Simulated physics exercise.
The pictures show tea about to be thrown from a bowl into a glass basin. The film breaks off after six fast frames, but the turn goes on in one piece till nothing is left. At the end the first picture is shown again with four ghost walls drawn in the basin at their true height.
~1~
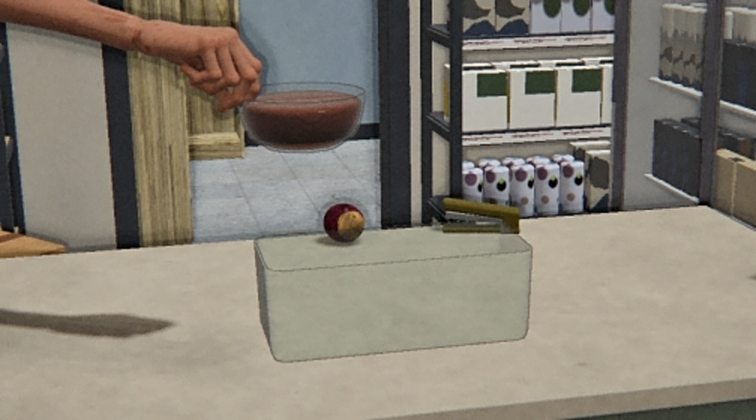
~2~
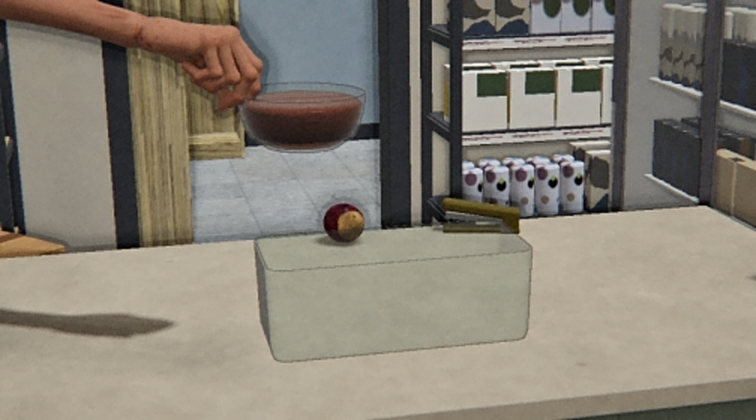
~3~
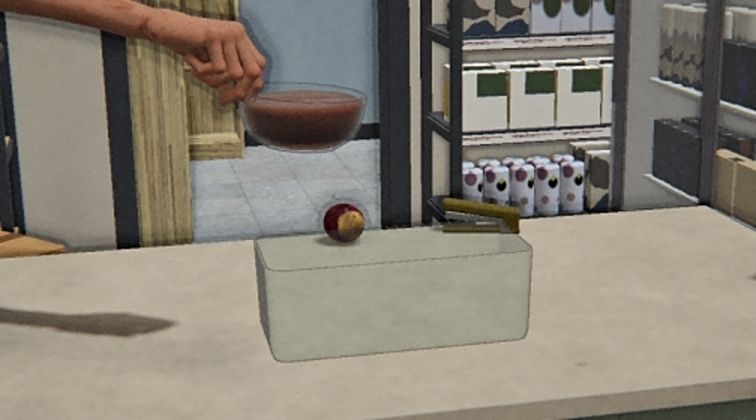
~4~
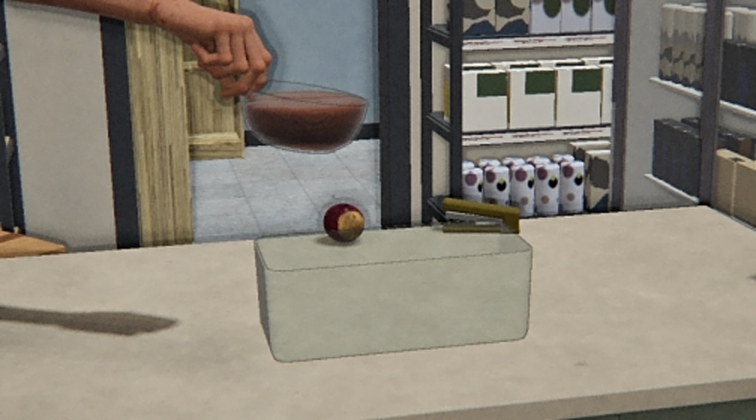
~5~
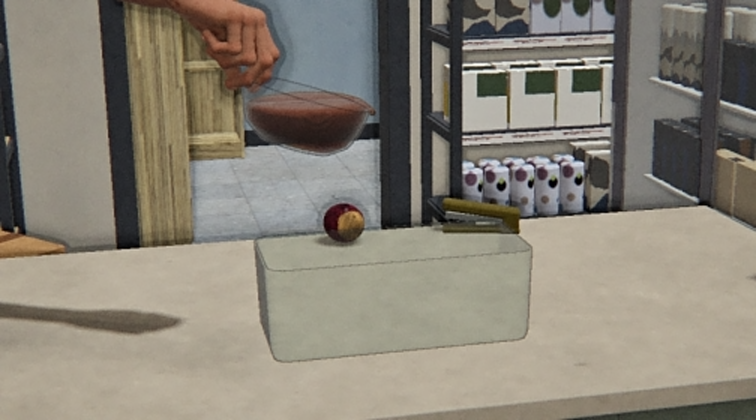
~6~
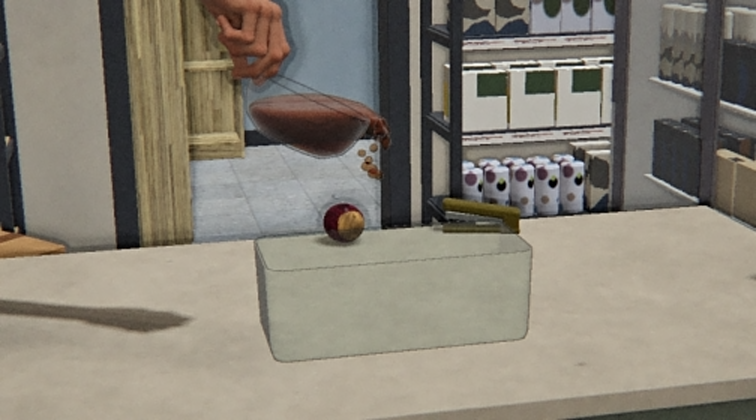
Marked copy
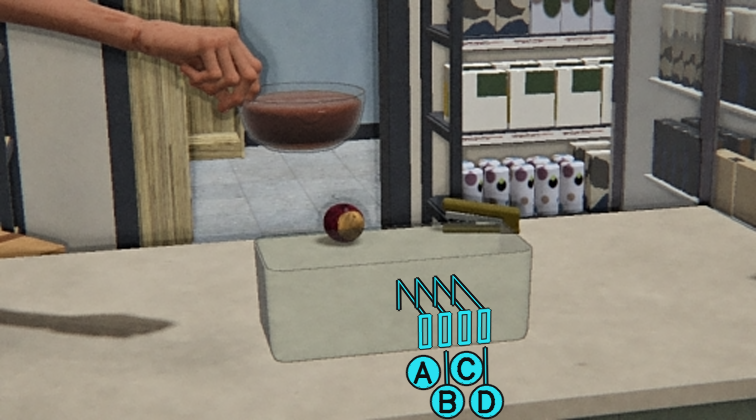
At the start, a hand at the left holds a clear bowl of reddish-brown tea upright above a pale glass basin on a counter. The hand then gradually tilts the bowl to the right, and the tea reaches the lip, then pours over it in a short stream with loose drops.
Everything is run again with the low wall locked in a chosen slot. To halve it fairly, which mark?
Position B does it best.
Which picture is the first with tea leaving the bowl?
In picture 5.
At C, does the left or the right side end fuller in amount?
More ends on the left.
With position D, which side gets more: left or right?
More ends on the left.
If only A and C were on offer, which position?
It is A.
In cyan, A at (426, 353); B at (446, 351); C at (465, 350); D at (485, 348).
With A, about 31 % ends left of the wall and 68 % right of it.
With B, about 51 % ends left of the wall and 48 % right of it.
With C, about 87 % ends left of the wall and 12 % right of it.
With D, about 95 % ends left of the wall and 4 % right of it.
